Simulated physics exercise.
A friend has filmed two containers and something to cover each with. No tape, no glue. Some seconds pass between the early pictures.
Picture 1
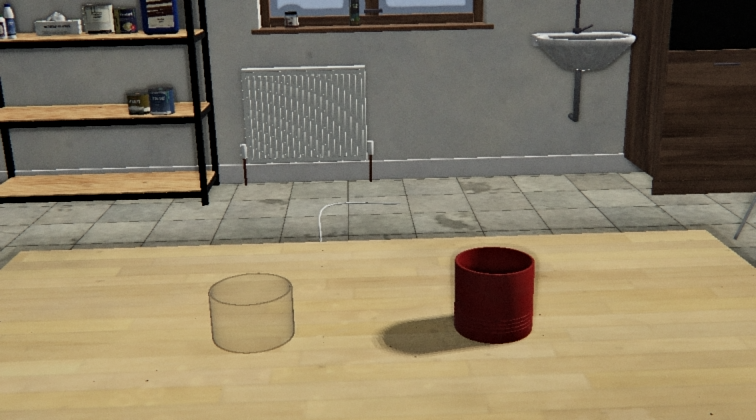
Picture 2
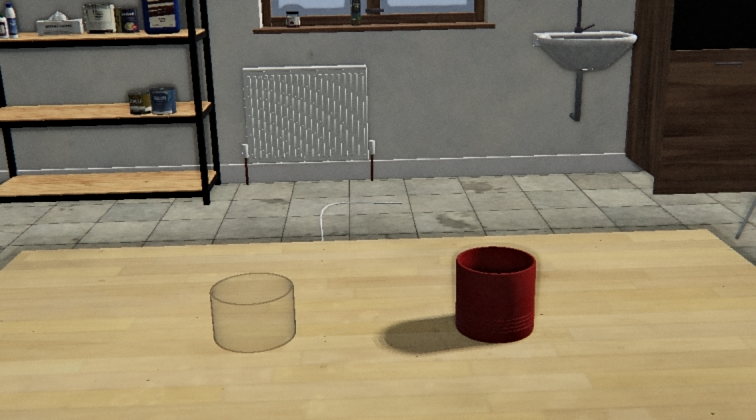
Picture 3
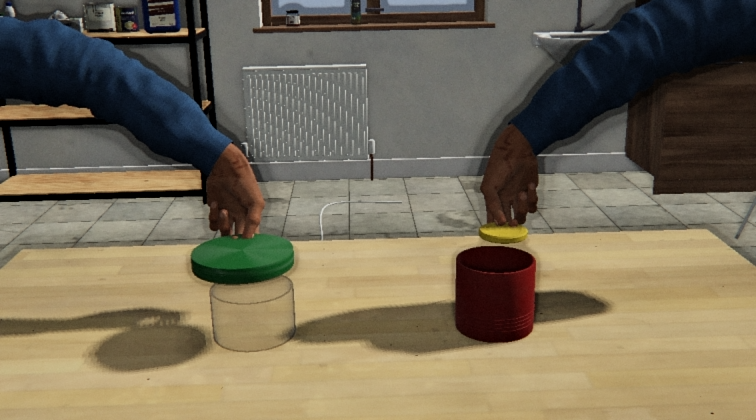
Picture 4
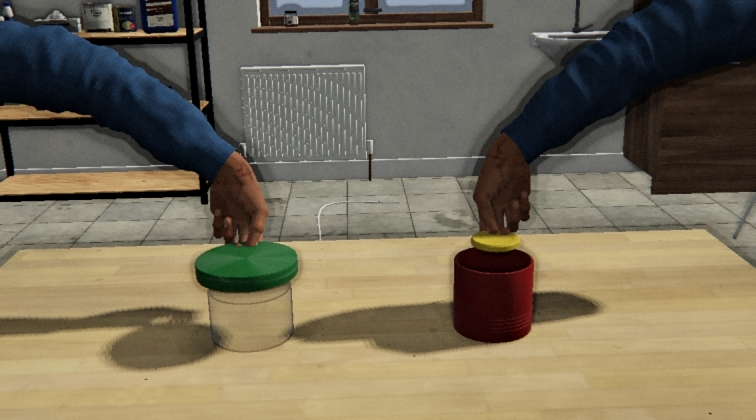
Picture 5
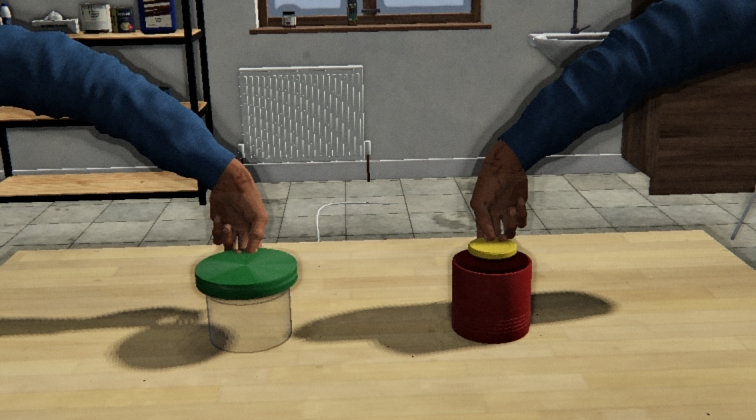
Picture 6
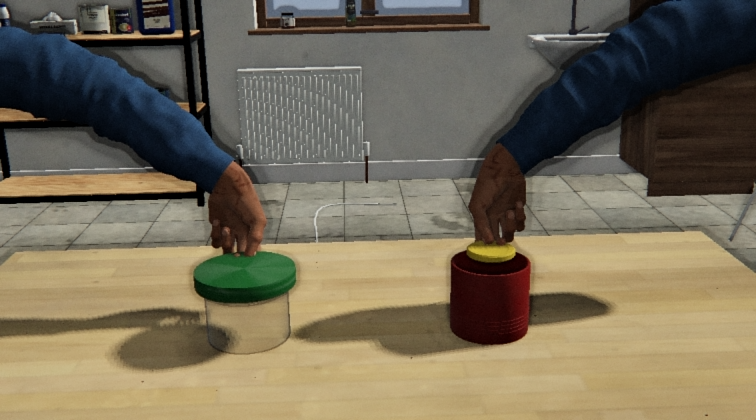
On a wooden table in a workshop-like room, a clear glass and a red cup stood alone, then two hands lowered a green coaster onto the glass and a smaller yellow one to the cup.
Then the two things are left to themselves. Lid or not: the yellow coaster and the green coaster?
Here the yellow coaster slips past the rim, the green coaster works as a lid.
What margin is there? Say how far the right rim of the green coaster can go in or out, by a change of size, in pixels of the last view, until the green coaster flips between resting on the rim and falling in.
Some 12 pixels, left.
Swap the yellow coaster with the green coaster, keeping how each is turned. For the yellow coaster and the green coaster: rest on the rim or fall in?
The yellow coaster drops inside; the green coaster works as a lid.
Then, 0.10 s later than the last frame, yellow coaster shifted a little near (490, 262); green coaster sitting on the rim near (246, 282).
Then, 0.18 s later than the last frame, yellow coaster dropping near (489, 310); green coaster sitting on the rim near (246, 282).
When it is over, the yellow coaster falls in, near (489, 321); the green coaster rests on the rim, near (246, 282).
